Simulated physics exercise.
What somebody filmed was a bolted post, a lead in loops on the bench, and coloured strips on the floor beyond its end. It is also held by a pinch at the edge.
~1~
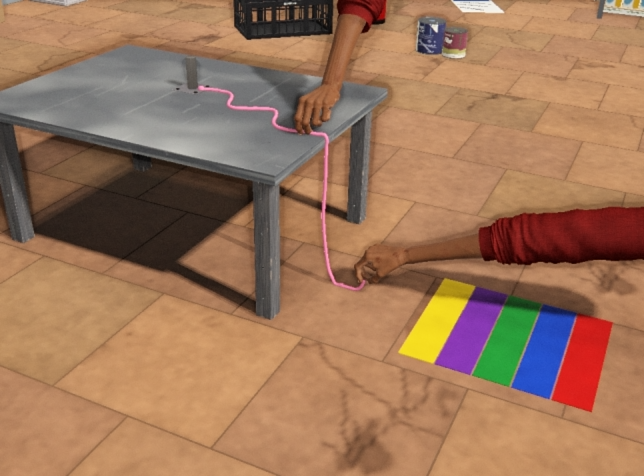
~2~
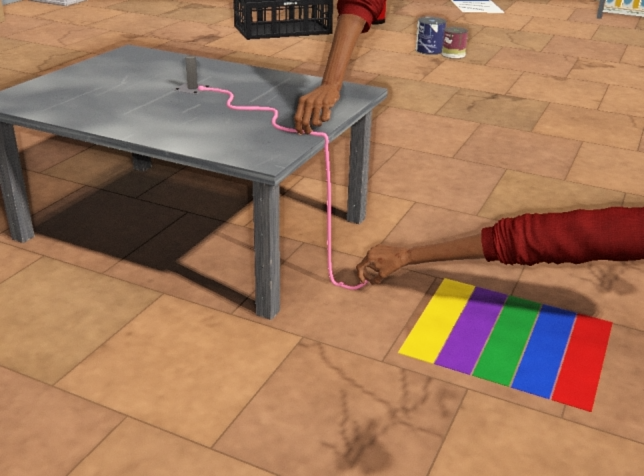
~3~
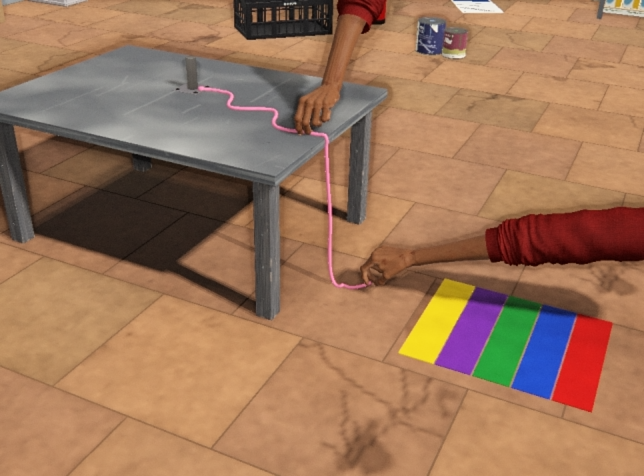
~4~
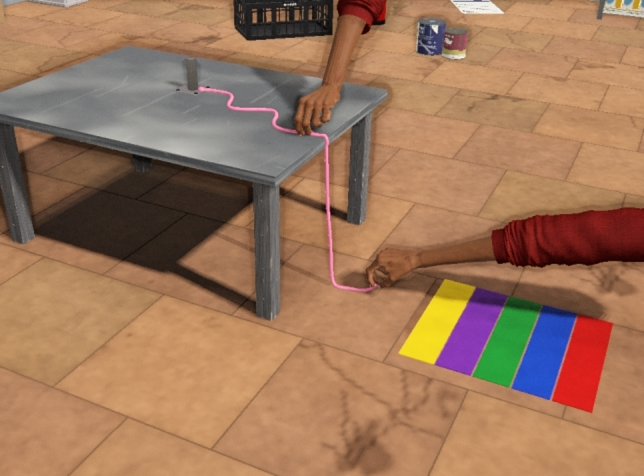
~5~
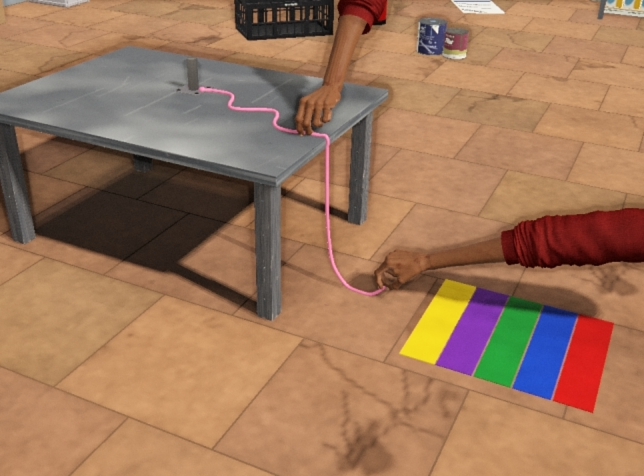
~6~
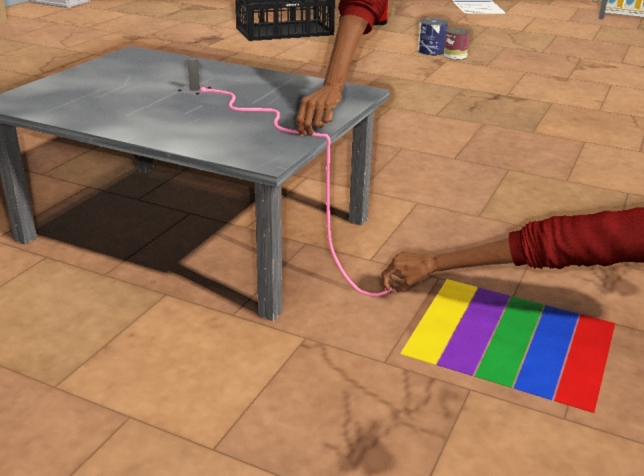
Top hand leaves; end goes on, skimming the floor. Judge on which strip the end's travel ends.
Its travel ends on the green strip.
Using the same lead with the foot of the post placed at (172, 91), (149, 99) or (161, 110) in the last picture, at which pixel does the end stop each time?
Per try, approx.: (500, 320); (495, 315); (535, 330).
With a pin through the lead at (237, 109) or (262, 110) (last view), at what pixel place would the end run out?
About (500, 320) and (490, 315).
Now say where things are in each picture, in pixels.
The first picture shows end (364, 281); yellow (424, 343); purple (460, 353); green (498, 364); blue (536, 376); red (576, 388).
The second picture shows end (366, 281); lead through (228, 93) (248, 109) (274, 124) (326, 149) (329, 212) (331, 273).
The third picture shows end (370, 283).
The fourth picture shows end (376, 285); lead through (228, 94) (249, 110) (274, 125) (327, 150) (328, 213) (332, 275).
The fifth picture shows end (385, 287).
The sixth picture shows end (392, 289); lead through (230, 94) (250, 110) (276, 125) (328, 151) (328, 213) (344, 274).
Soon after, end near (459, 307); over yellow.
After that, end near (497, 318); over purple.
At the stop, end near (520, 324); over green. The green one.
